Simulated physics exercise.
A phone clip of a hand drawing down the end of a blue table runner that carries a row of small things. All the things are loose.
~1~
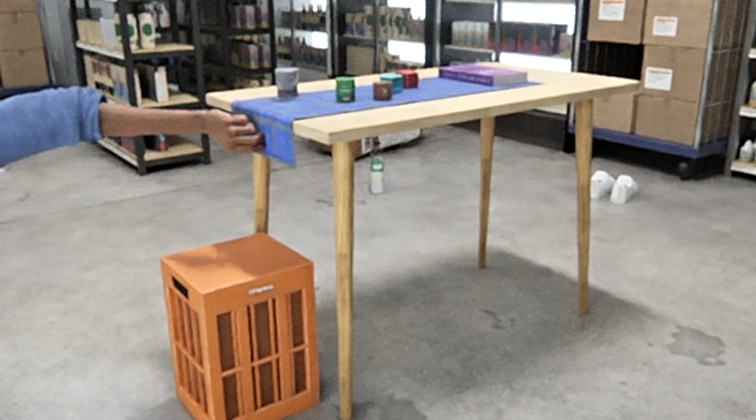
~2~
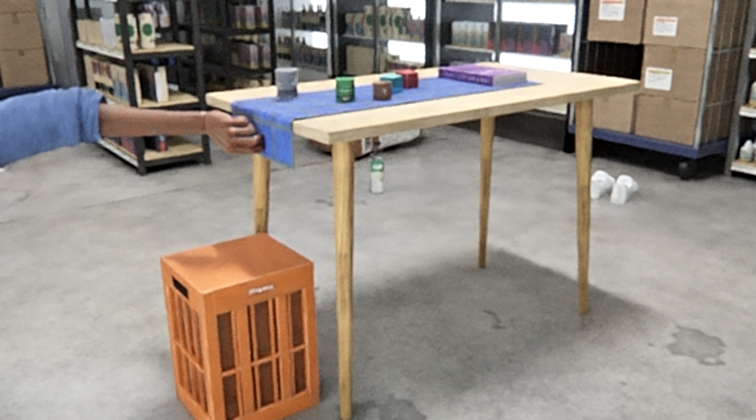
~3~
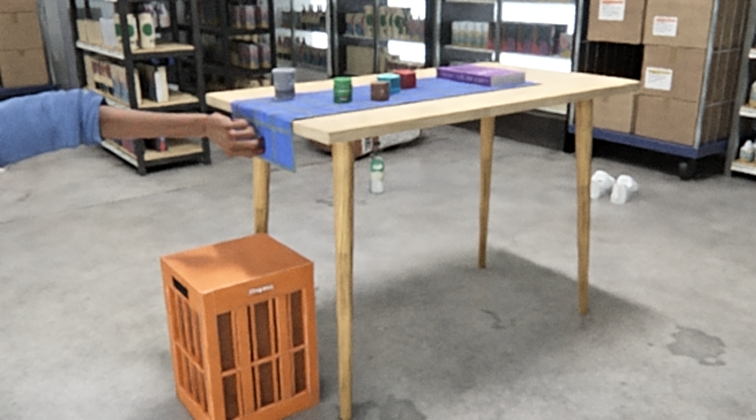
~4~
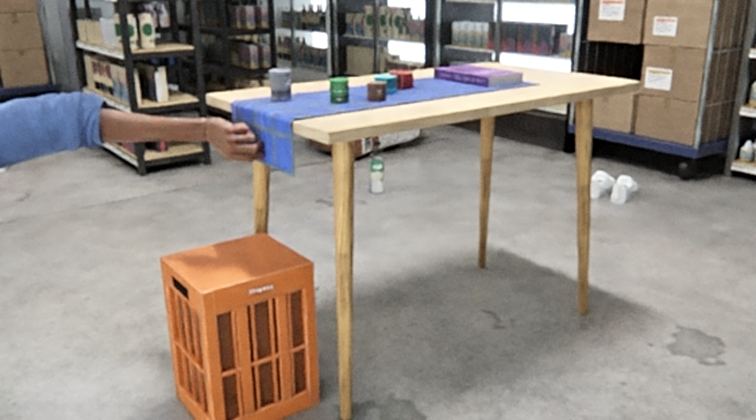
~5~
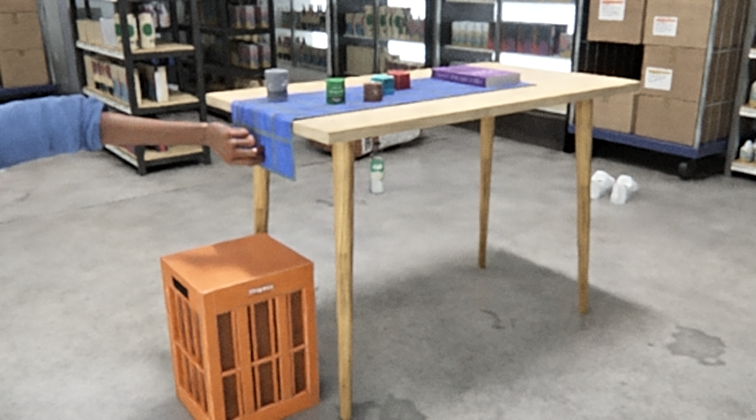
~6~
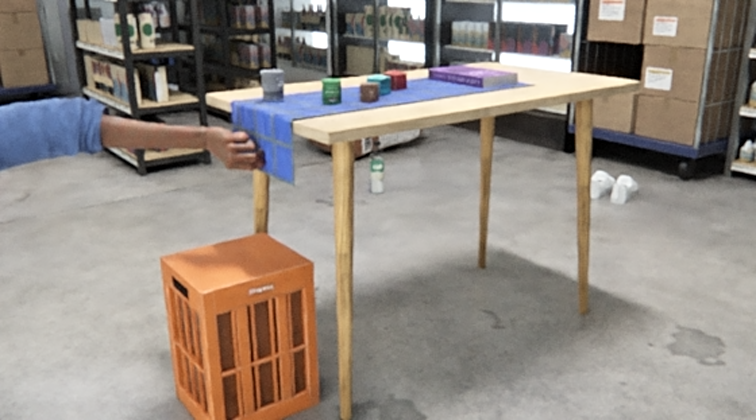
A hand gently drew the hanging end of a blue runner down over the left edge of a wooden table, and the little pots and purple box on it shifted slightly left.
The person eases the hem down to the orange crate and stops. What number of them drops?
The count of fallen things is two.
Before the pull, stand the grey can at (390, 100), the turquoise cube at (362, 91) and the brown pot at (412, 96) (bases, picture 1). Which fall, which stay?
The grey can keeps its place on top, the turquoise cube survives, the brown pot keeps its place on top.
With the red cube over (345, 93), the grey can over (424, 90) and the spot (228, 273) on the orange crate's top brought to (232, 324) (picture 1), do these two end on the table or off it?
The red cube goes over; the grey can holds on.
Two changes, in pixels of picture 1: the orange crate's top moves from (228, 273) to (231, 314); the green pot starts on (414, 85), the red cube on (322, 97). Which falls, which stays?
The green pot keeps its place on top, the red cube comes down.
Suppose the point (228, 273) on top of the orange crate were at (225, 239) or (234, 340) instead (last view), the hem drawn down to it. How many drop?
The count: 1 and 4.
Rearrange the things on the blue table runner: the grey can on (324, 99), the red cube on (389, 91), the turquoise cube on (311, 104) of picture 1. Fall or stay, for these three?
The grey can is carried off; the red cube keeps its place on top; the turquoise cube falls.
A little later, hem near (264, 199); all still up.
Next, hem near (265, 231); grey can gone.
When it is over, hem on the crate; grey can and green pot gone. It carries off two.
